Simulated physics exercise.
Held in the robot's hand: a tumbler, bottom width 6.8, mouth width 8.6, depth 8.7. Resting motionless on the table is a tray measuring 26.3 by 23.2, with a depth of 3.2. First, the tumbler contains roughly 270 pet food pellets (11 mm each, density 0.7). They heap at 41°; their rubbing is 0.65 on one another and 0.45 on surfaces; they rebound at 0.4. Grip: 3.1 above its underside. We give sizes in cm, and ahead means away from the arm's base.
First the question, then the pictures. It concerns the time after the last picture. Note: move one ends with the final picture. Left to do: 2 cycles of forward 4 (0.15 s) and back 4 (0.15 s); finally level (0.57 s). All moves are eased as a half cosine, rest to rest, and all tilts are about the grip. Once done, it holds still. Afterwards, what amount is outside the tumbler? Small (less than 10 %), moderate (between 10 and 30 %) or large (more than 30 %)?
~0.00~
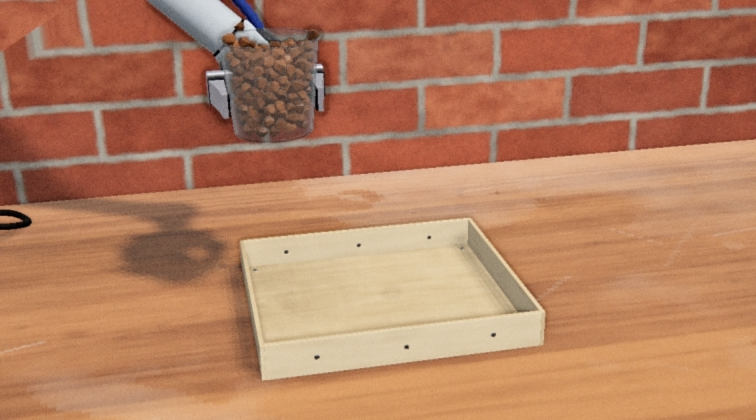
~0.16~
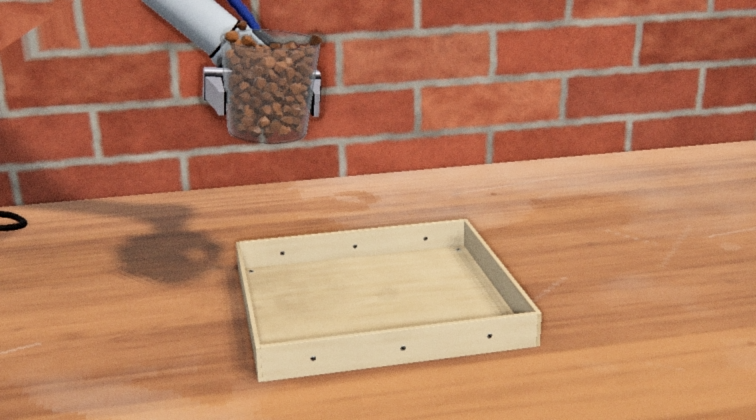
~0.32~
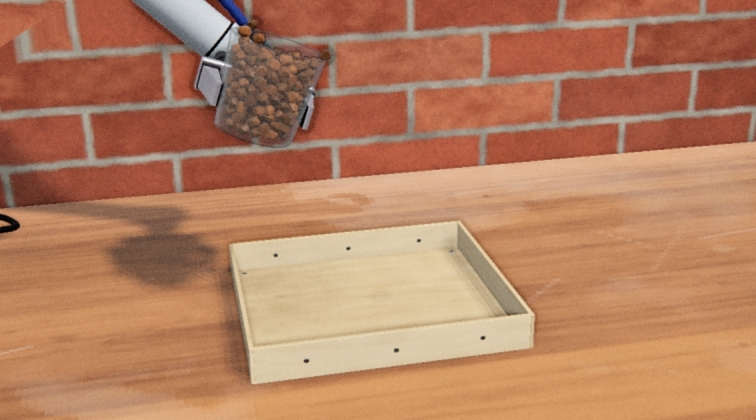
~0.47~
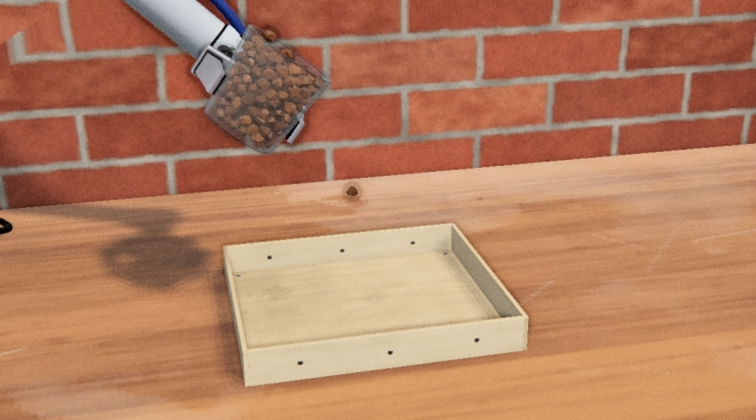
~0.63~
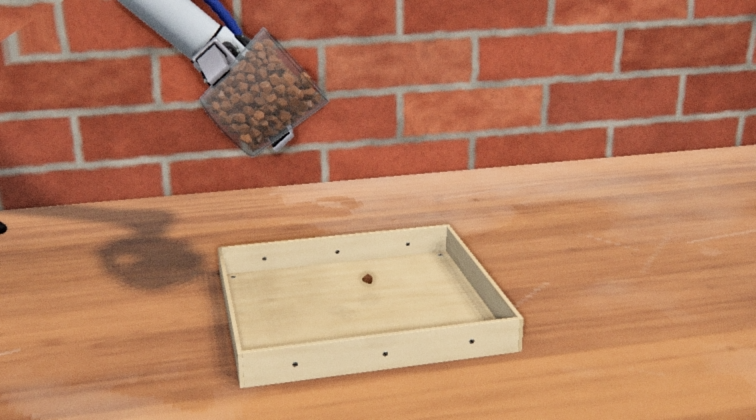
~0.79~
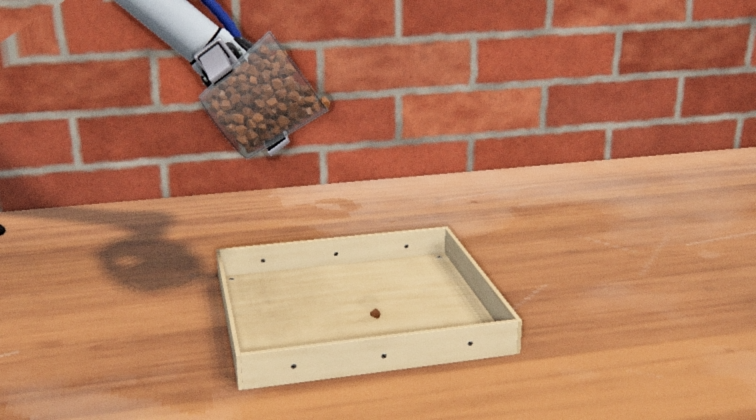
Moderate.
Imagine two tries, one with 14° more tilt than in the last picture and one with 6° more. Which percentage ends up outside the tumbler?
Estimates: 35 % then 25 %.
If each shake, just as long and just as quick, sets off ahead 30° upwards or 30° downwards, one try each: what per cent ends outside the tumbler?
Some 20 and 10 per cent.
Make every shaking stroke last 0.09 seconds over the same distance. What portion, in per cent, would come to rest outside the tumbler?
In that case some 40 per cent.
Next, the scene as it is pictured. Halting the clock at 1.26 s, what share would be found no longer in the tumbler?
Near 10 in a hundred parts have gone so far.
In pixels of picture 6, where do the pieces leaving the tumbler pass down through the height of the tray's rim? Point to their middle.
Their middle sits near (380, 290).
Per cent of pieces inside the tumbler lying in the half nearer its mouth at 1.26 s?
Roughly 50 %.
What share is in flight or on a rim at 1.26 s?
Estimated fraction: Near 1 %.
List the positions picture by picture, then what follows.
In the first picture, tumbler middle at (271, 87), level; upper third of the load around (269, 59), from x 230 to 315, top at y 25; 267 in the tumbler.
In the second picture, tumbler middle at (269, 88), tilted 5° forward; upper third of the load around (267, 61), from x 230 to 315, top at y 25.
In the third picture, tumbler middle at (265, 91), tilted 19° forward; upper third of the load around (266, 64), from x 225 to 325, top at y 25.
In the fourth picture, tumbler middle at (263, 94), tilted 37° forward; upper third of the load around (264, 71), from x 215 to 350, top at y 35; 266 in the tumbler, 1 in flight or on a rim.
In the fifth picture, tumbler middle at (260, 98), tilted 51° forward; upper third of the load around (264, 75), from x 215 to 365, top at y 45; 266 in the tumbler, 1 in the tray.
In the sixth picture, tumbler middle at (260, 100), tilted 56° forward; upper third of the load around (263, 79), from x 210 to 375, top at y 50; 266 in the tumbler, 1 in the tray.
After 1.26 s, tilted 56° forward, highest piece 26 above the table; 235 in the tumbler, 29 in the tray, 3 in flight or on a rim.
After 1.73 s, tilted 20° forward, highest piece 28 above the table; 222 in the tumbler, 44 in the tray, 1 on the table or floor.
After 2.16 s, level, highest piece 29 above the table; 222 in the tumbler, 44 in the tray, 1 on the table or floor.
After 3.21 s, level, highest piece 29 above the table; 222 in the tumbler, 44 in the tray, 1 on the table or floor.
At rest, 222 in the tumbler, 44 in the tray, 1 on the table or floor. That is 17 % outside the tumbler.
